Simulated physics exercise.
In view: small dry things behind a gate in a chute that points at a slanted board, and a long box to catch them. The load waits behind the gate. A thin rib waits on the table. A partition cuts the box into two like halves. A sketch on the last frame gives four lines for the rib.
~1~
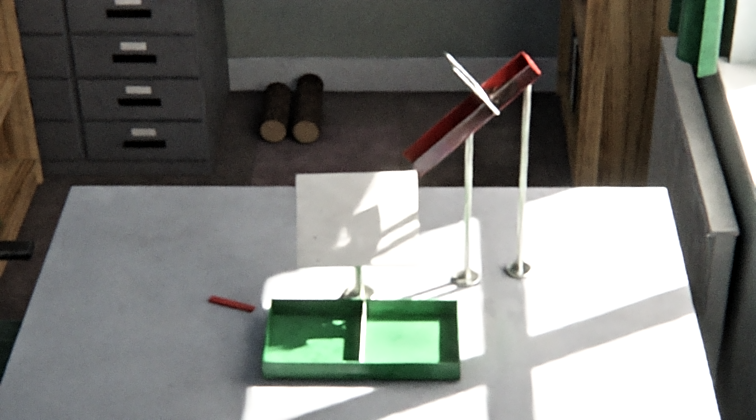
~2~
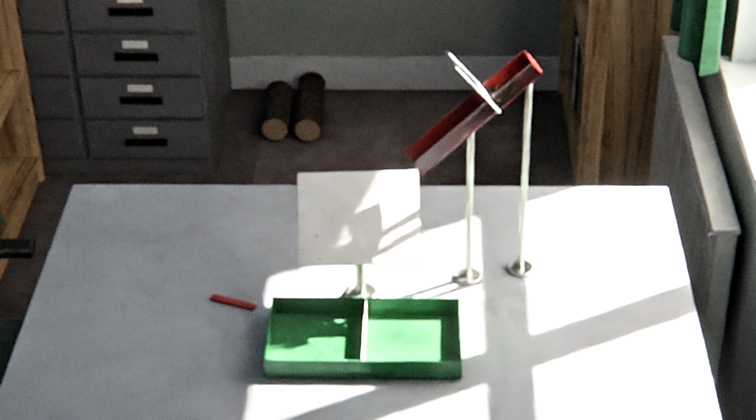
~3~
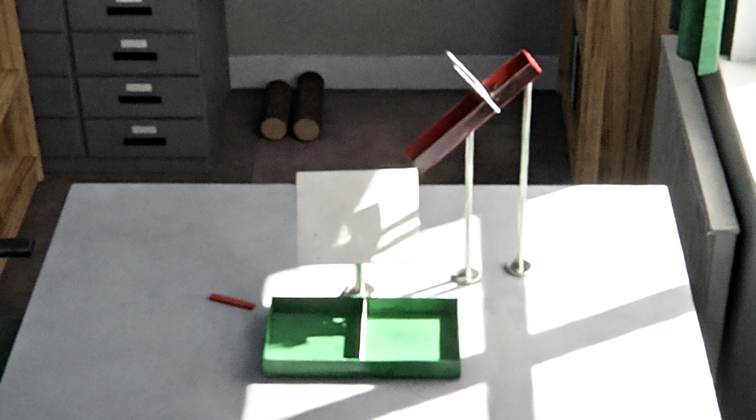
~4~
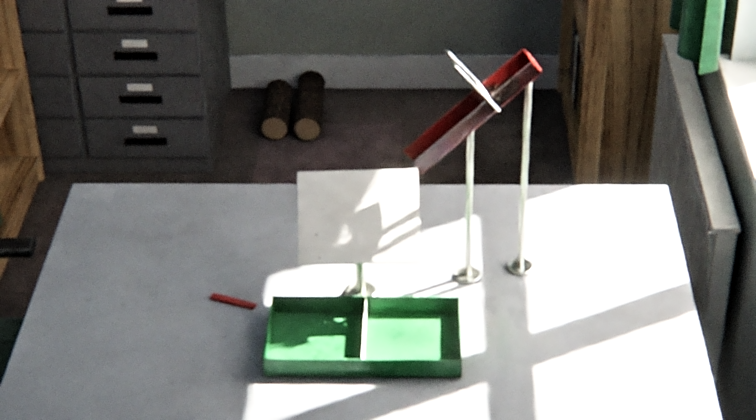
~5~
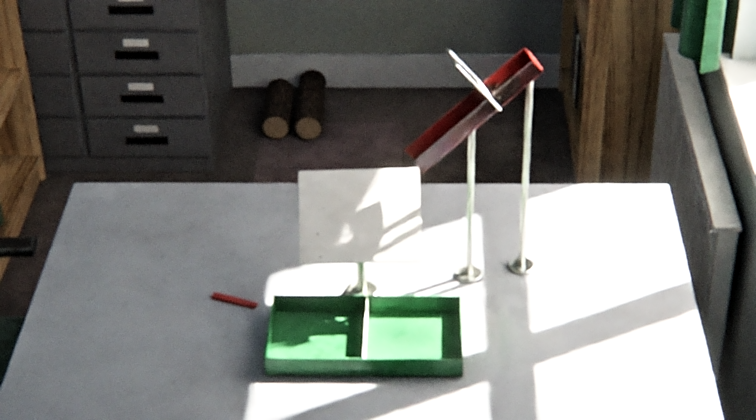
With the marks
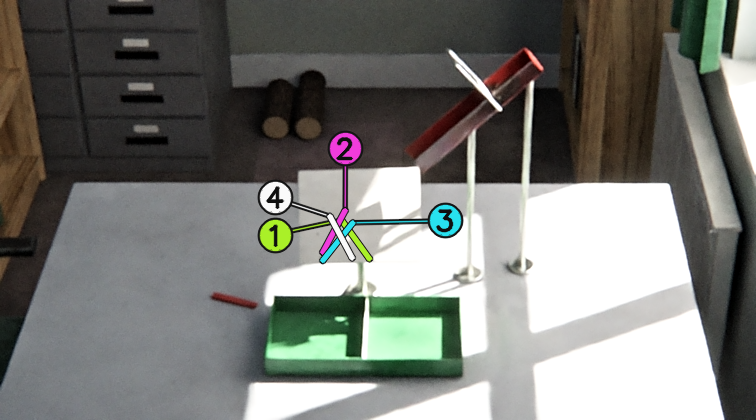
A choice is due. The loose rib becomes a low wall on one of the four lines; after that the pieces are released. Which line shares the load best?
Use line 4.
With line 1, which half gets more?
Right.
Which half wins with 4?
The right half.
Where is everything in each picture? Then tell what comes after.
The first frame shows load behind the gate near (501, 96), allspice berries; lip of the chute near (416, 171), sloping fairly steeply.
The second frame shows middle of the board near (359, 217), tilted fairly steeply; middle of its low edge near (360, 264); of its high edge near (358, 171).
The third frame shows front corners of the box near (263, 359) and (460, 361); front end of its middle wall near (361, 360); gate still shut near (480, 89).
The fourth frame shows middle of the load near (502, 93); lip near (417, 168).
The fifth frame shows middle of the load near (503, 92); lip near (418, 167).
On the marked copy, line 1 from (341, 220) to (369, 258); line 2 from (345, 210) to (322, 252); line 3 from (352, 222) to (322, 260); line 4 from (329, 216) to (352, 258).
Choosing 1, of what is caught, a small share in the left half, the bulk in the right.
Choosing 2, of what is caught, all but a few in the left half, only a few in the right.
Choosing 3, of what is caught, all but a few in the left half, a small share in the right.
Choosing 4, of what is caught, close to a third in the left half, close to two thirds in the right.
